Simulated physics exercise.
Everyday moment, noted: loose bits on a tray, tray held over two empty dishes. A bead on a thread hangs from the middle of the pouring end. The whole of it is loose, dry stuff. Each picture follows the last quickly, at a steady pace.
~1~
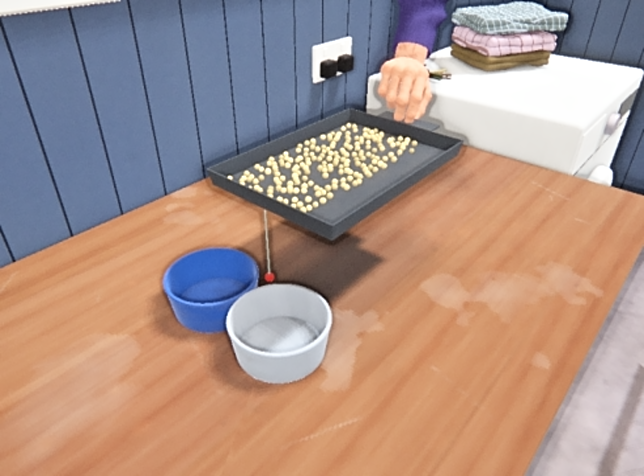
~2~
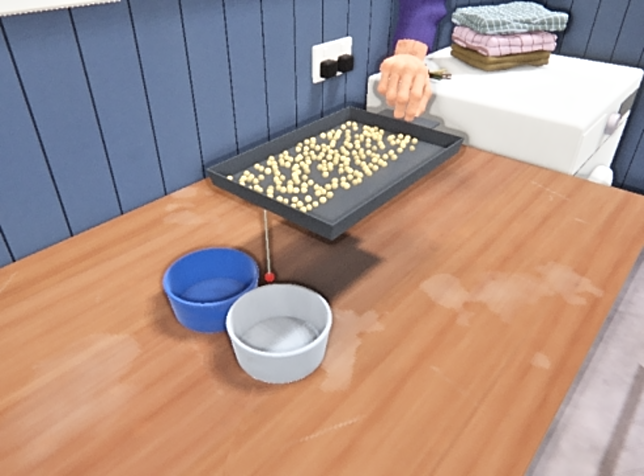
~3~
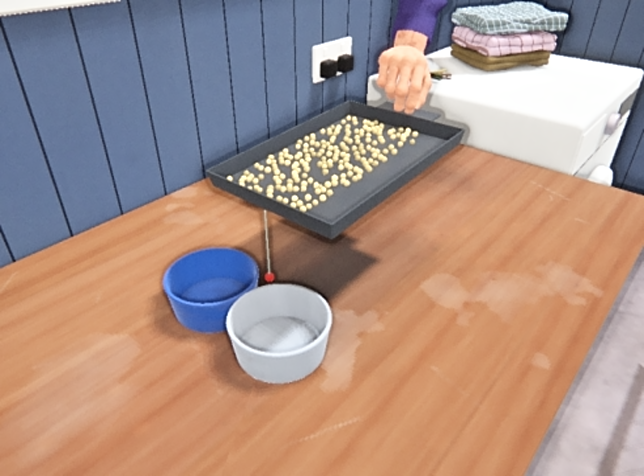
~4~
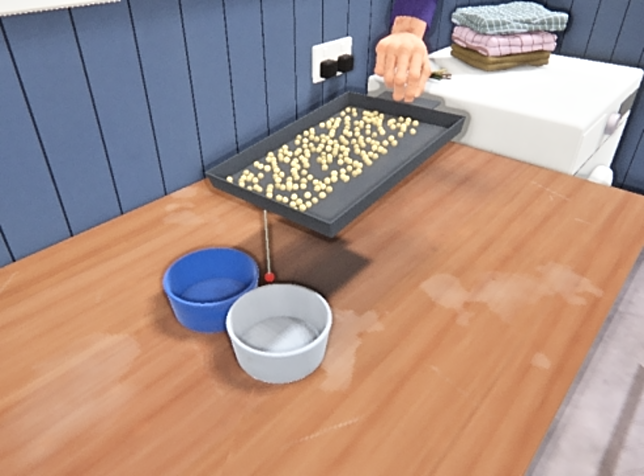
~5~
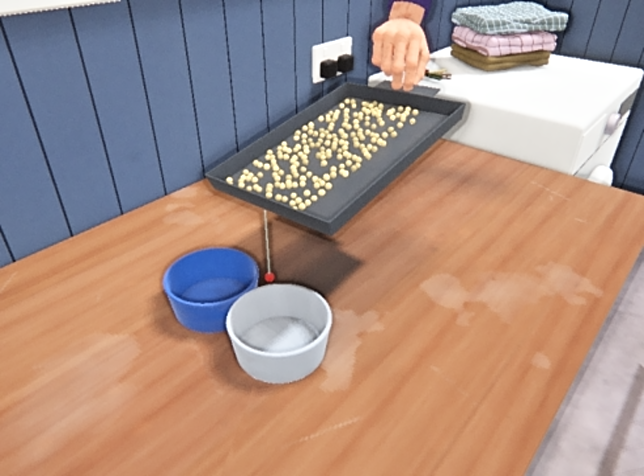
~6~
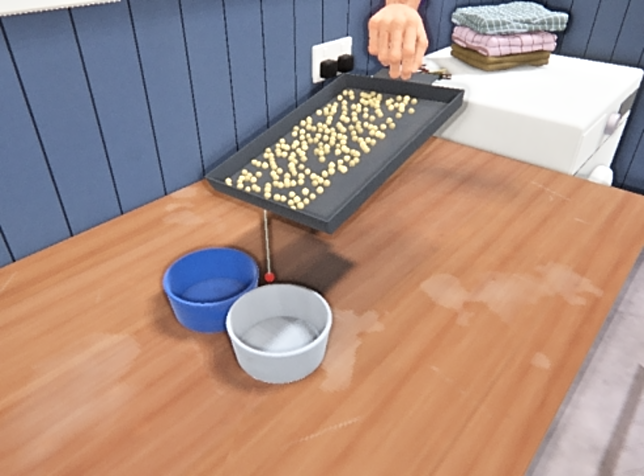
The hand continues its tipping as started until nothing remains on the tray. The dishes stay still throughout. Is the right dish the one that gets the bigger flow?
Greater load: Left.
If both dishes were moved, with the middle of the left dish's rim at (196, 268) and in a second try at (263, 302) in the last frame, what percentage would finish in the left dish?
Respectively 80 % and 20 %.
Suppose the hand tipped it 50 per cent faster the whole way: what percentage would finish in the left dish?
It would come out near 90 per cent.
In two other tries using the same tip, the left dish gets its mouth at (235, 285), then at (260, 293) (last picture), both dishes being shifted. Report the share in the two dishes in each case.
Roughly 70 %, then roughly 20 %.
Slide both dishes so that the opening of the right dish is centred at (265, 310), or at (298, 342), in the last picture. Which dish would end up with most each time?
First try: The leftmost dish. Second try: The leftmost dish.
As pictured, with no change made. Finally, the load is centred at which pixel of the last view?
About (210, 301).
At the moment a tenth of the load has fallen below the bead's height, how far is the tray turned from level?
Roughly 105 degrees.
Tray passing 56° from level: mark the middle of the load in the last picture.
Somewhere near pixel (238, 183).
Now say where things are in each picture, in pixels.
Corners of the pouring end (212, 169) and (332, 222), level; middle of the load (324, 163), soya beans; left dish (177, 310); right dish (244, 358); bead on its thread (270, 277), in the first frame.
Corners of the pouring end (211, 169) and (332, 222), level; middle of the load (324, 162), in the second frame.
Corners of the pouring end (211, 170) and (331, 221), tipped barely, lowest at the left corner; middle of the load (324, 159), in the third frame.
Corners of the pouring end (210, 172) and (330, 220), tipped a little, lowest at the left corner; middle of the load (323, 154), in the fourth frame.
Corners of the pouring end (209, 174) and (329, 219), tipped a little, lowest at the left corner; middle of the load (328, 143), in the fifth frame.
Corners of the pouring end (209, 176) and (327, 218), tipped a little, lowest at the left corner; middle of the load (326, 138); left dish (177, 310); right dish (244, 358), in the sixth frame.
Just after the last frame, tray tipped steeply; almost all on the tray; just a few in the left dish; just a few in the air.
A moment on, tray tipped right over; almost all on the tray; about a tenth in the left dish; just a few outside both; just a few in the air.
Further on, tray tipped past a quarter turn; just a few in the right dish; almost all in the left dish; just a few outside both.
When it is over, tray tipped past a quarter turn; just a few in the right dish; almost all in the left dish; just a few outside both.
